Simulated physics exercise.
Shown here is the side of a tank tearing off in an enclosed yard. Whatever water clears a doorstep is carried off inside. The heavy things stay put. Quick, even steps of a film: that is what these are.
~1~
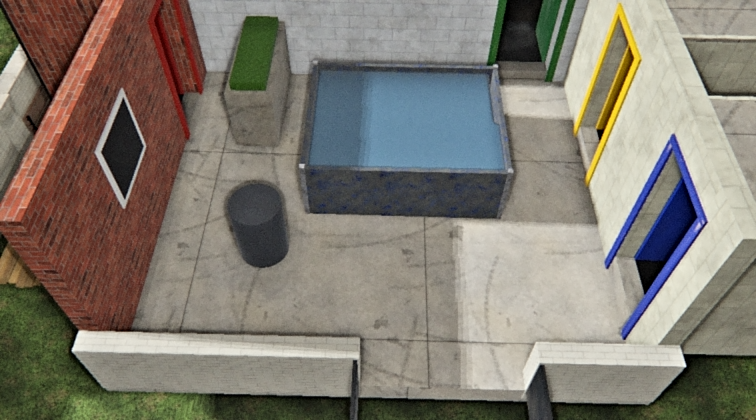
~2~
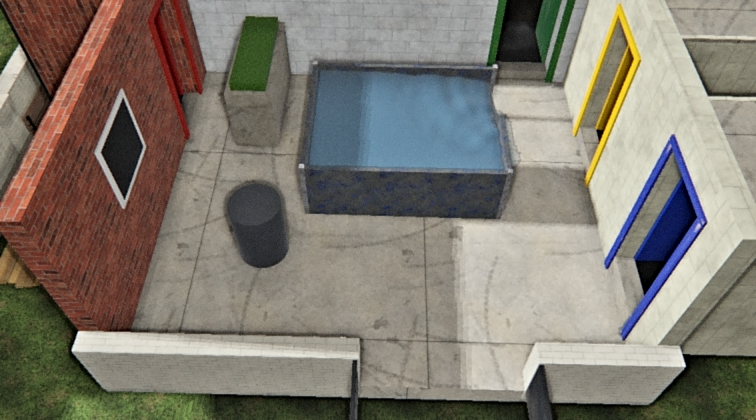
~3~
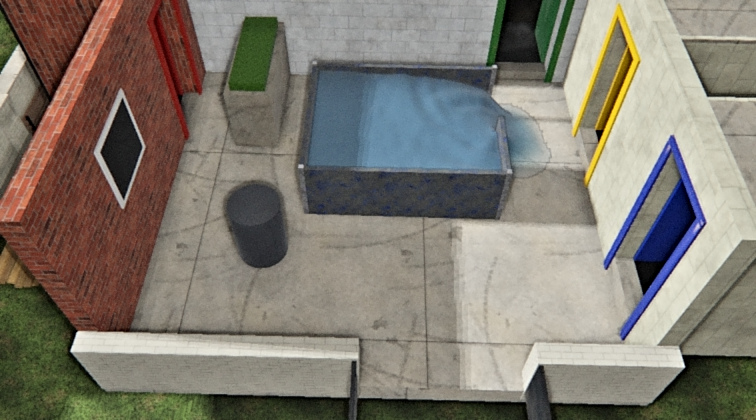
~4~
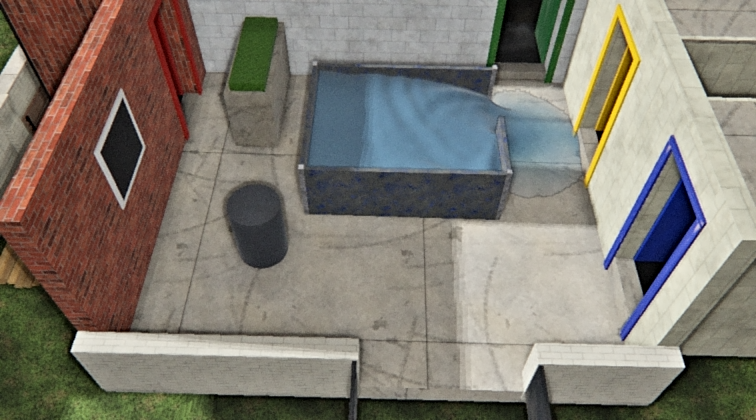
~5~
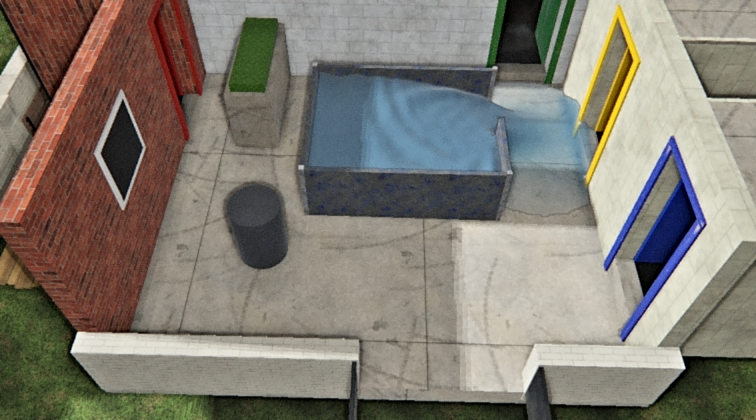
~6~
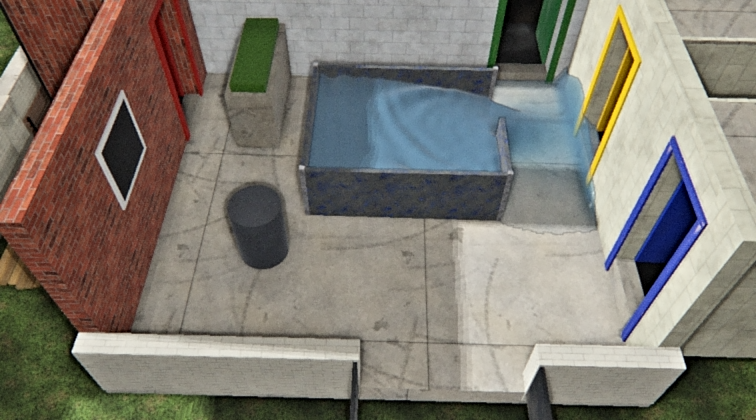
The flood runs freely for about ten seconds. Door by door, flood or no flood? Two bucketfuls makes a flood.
I expect the blue door to stay within two buckets; I expect the green door to go over the limit; I expect the yellow door to go over the limit; I expect the red door to stay within two buckets.
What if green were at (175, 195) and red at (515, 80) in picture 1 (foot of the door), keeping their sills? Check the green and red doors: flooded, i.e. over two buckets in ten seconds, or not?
Green: Does not flood; red: Gets flooded.
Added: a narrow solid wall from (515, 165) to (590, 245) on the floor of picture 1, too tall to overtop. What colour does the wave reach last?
That would be the one in red.
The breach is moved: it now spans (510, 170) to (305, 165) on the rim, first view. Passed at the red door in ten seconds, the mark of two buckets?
In that case the red door overshoots.
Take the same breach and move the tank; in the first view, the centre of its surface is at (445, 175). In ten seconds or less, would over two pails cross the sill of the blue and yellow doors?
Blue door stays within it, yellow door exceeds it.
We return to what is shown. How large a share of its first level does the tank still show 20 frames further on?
Around 44 percent.
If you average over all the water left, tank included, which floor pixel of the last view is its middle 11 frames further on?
About (453, 161).
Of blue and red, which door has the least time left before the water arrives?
Go with the one in blue.
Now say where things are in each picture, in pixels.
The water tank at (405, 118) is whole and still, in the first picture.
Water pours out at (490, 122) and has run to a hidden place, in the second picture.
The front is at (543, 161), out from the gap at (489, 125), in the third picture.
The front is at (580, 169), out from the gap at (489, 127), in the fourth picture.
Water pours out at (489, 128) and has run to (587, 201), in the fifth picture.
Water pours out at (490, 128) and has run to (594, 224), in the sixth picture.
A moment on, water covers 20 % of the floor; the blue door wet at the sill, nothing in, the green door under two buckets in, the yellow door far over two buckets in, the red door not reached.
Next, water covers 40 % of the floor; the blue door wet at the sill, nothing in, the green door far over two buckets in, the yellow door far over two buckets in, the red door not reached.
Then, water covers 55 % of the floor; the blue door wet at the sill, nothing in, the green door far over two buckets in, the yellow door far over two buckets in, the red door not reached.
Later, water covers 85 % of the floor; the blue door wet at the sill, nothing in, the green door far over two buckets in, the yellow door far over two buckets in, the red door not reached.
In the end, water covers 95 % of the floor; the blue door wet at the sill, nothing in, the green door far over two buckets in, the yellow door far over two buckets in, the red door wet at the sill, nothing in.
